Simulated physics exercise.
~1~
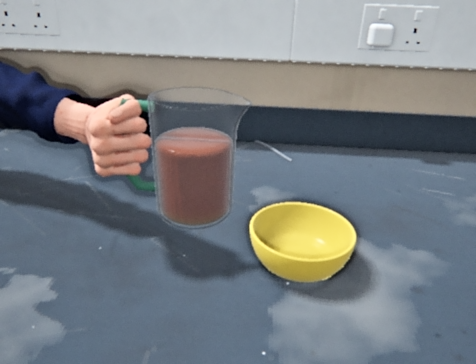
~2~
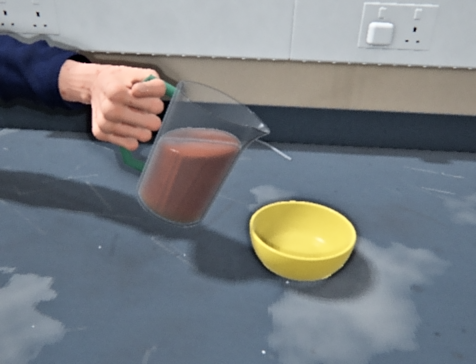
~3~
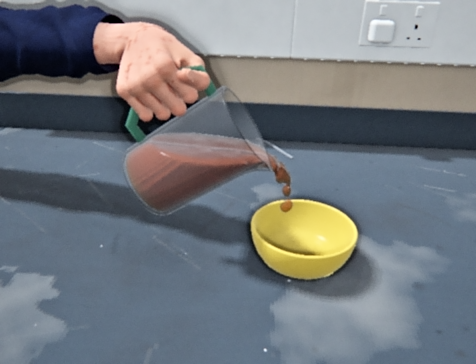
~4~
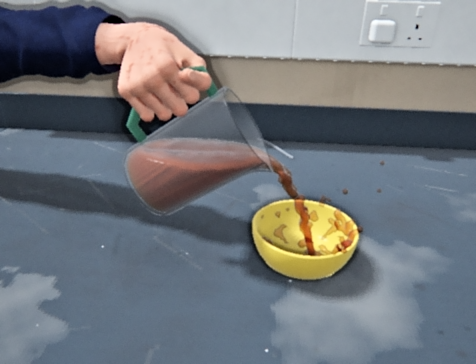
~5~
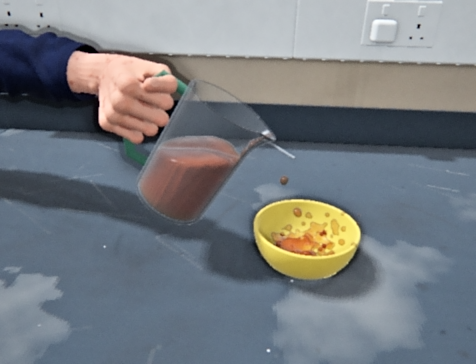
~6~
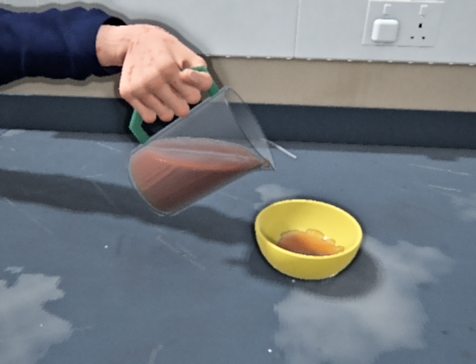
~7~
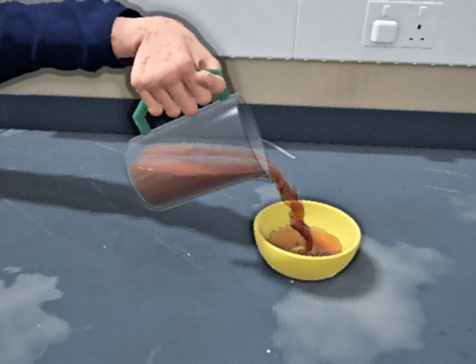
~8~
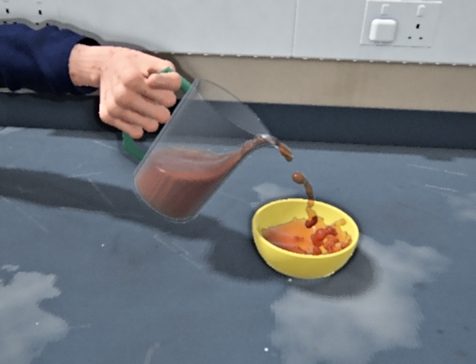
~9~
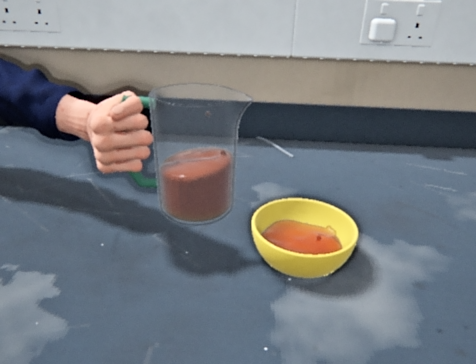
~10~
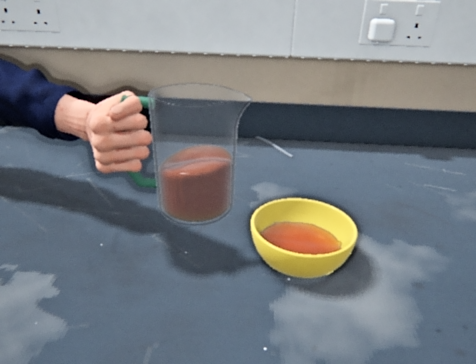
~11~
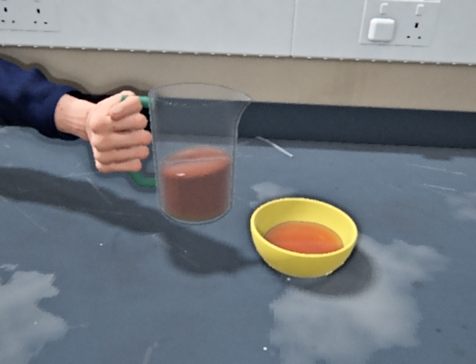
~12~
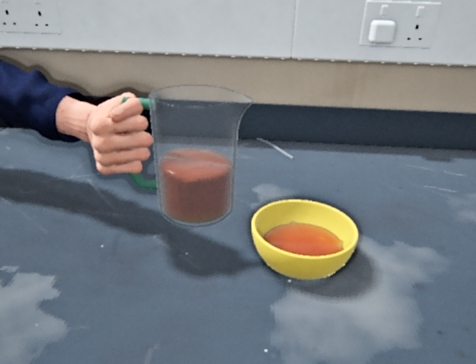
A clear pitcher of reddish-brown tea, held by its green handle in a hand with a dark blue sleeve at the left, stands upright beside an empty yellow bowl on a worn blue-grey counter, seen from slightly above with wall sockets behind. The hand tips the pitcher right, and tea streams into the bowl, splashing up its sides. It eases the pitcher back, and the flow thins to drops. It tilts again, further than before, sending a second stream down. Finally the hand levels the pitcher, leaving it partly full beside the bowl, where orange-brown tea settles.
